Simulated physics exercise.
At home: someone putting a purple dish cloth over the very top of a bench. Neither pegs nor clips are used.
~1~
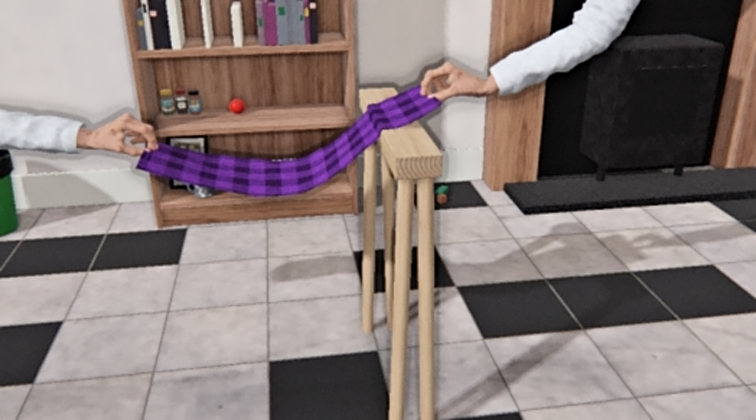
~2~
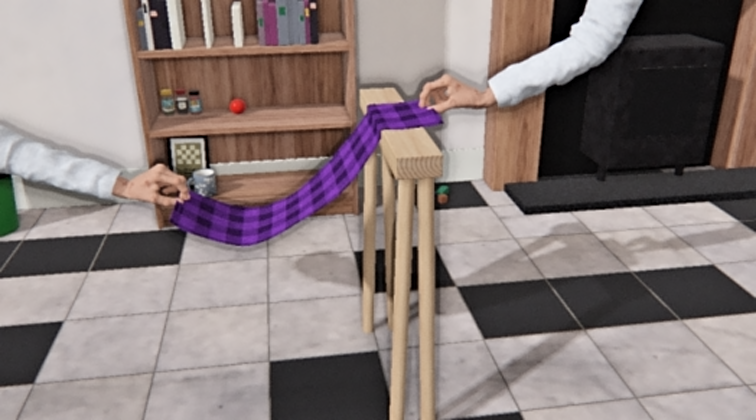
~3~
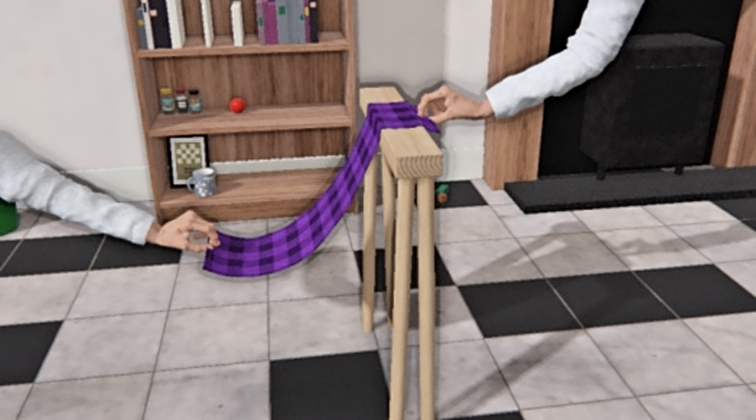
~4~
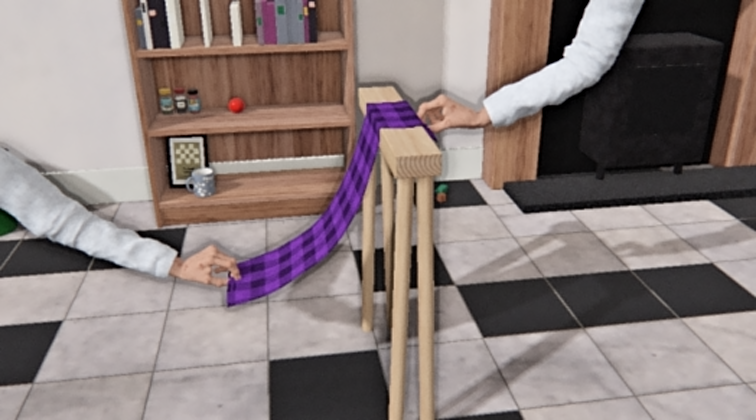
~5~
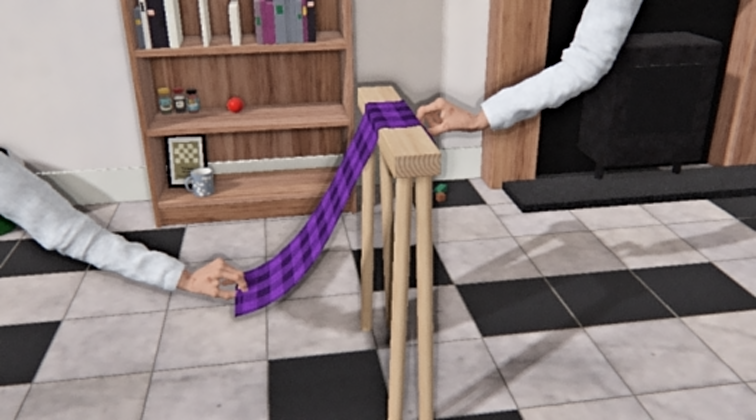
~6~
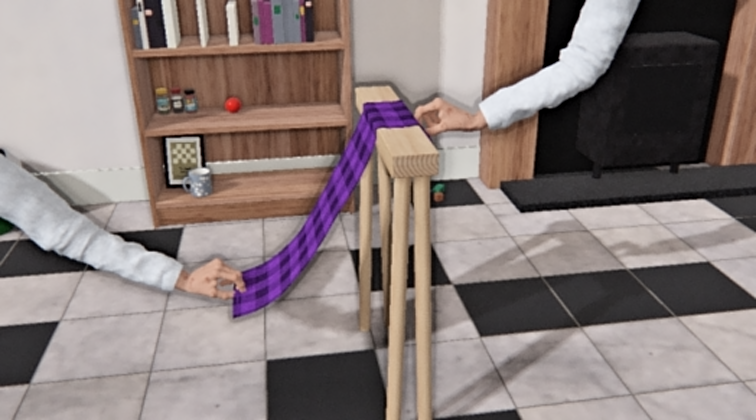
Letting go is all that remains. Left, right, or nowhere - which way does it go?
Left.
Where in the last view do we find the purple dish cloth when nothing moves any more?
(335, 381), more or less.
Then, 0.36 s past the final frame, dish cloth clear of the top and falling near (335, 299).
Then, 0.60 s past the final frame, dish cloth in a heap on the floor near (335, 379).
When it is over, dish cloth in a heap on the floor near (335, 381). The purple dish cloth drops leftwards.
